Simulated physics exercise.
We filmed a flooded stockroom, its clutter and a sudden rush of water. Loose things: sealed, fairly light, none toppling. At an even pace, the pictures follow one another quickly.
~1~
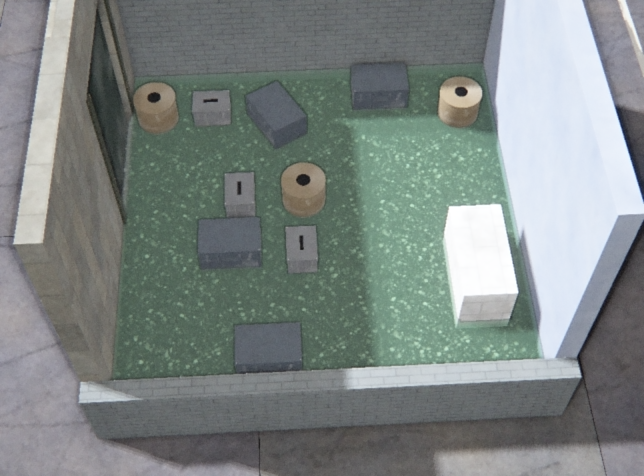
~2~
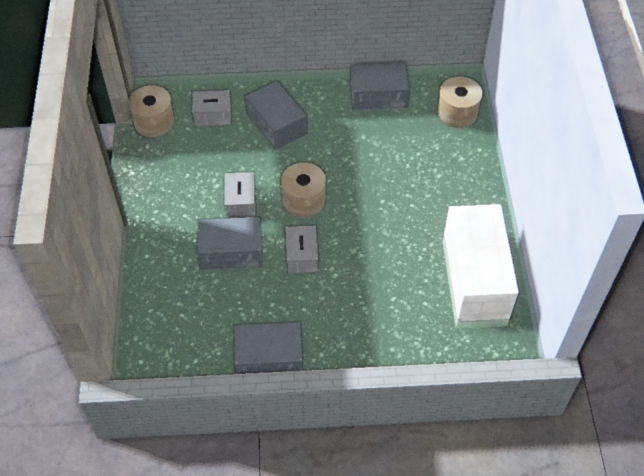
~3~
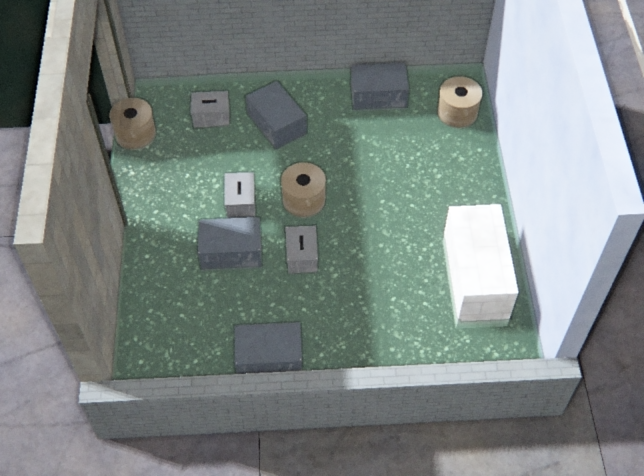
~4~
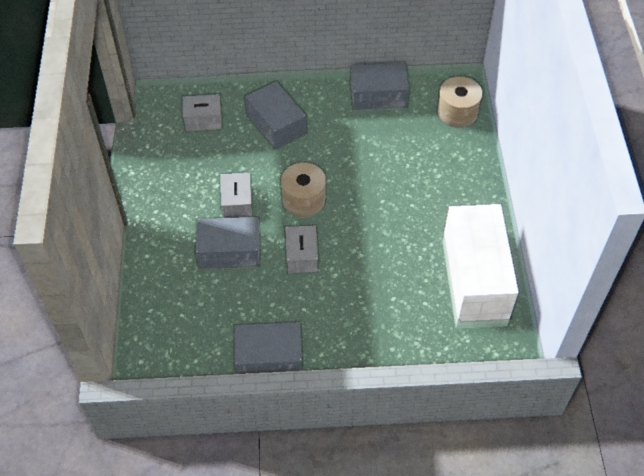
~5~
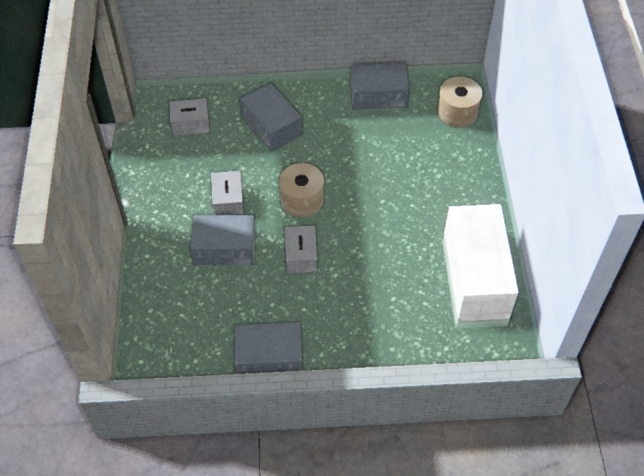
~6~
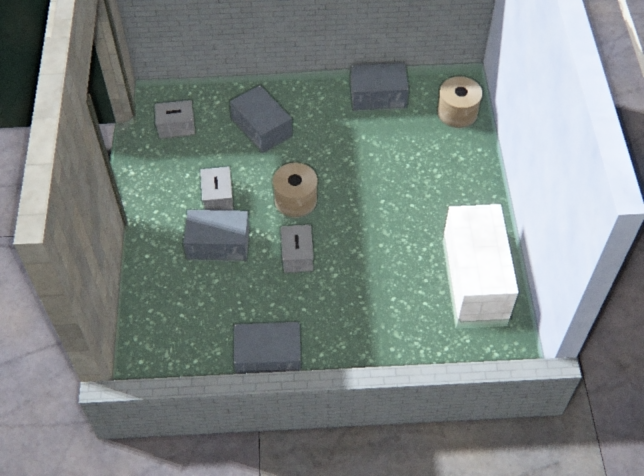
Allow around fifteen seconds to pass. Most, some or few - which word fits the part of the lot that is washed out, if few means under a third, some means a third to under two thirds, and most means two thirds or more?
Most.
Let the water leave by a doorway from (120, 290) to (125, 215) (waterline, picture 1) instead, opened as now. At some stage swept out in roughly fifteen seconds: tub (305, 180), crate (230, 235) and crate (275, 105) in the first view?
Result, in listed order: Exited / exited / retained.
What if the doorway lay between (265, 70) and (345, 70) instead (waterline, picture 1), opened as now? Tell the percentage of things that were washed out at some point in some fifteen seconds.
That comes to around 70 per cent.
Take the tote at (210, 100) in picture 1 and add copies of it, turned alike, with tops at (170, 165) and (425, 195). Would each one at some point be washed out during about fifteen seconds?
Exits, remains.
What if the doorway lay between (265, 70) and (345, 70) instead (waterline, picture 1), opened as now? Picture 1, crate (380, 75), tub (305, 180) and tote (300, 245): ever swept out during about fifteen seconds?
In the order given: Escapes, escapes, remains.
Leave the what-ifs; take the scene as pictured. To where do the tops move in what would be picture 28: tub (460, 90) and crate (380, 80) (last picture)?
Roughly (424, 90) for one and (249, 85) for the other.
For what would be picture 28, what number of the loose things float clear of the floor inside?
The answer would be 3.
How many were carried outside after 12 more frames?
The count is 5.
A moment on, 1 of 10 are out; 9 afloat.
Next, 5 of 10 are out; 5 afloat.
Later, 7 of 10 are out; 3 afloat.
In the end, 7 of 10 are out; 3 afloat.
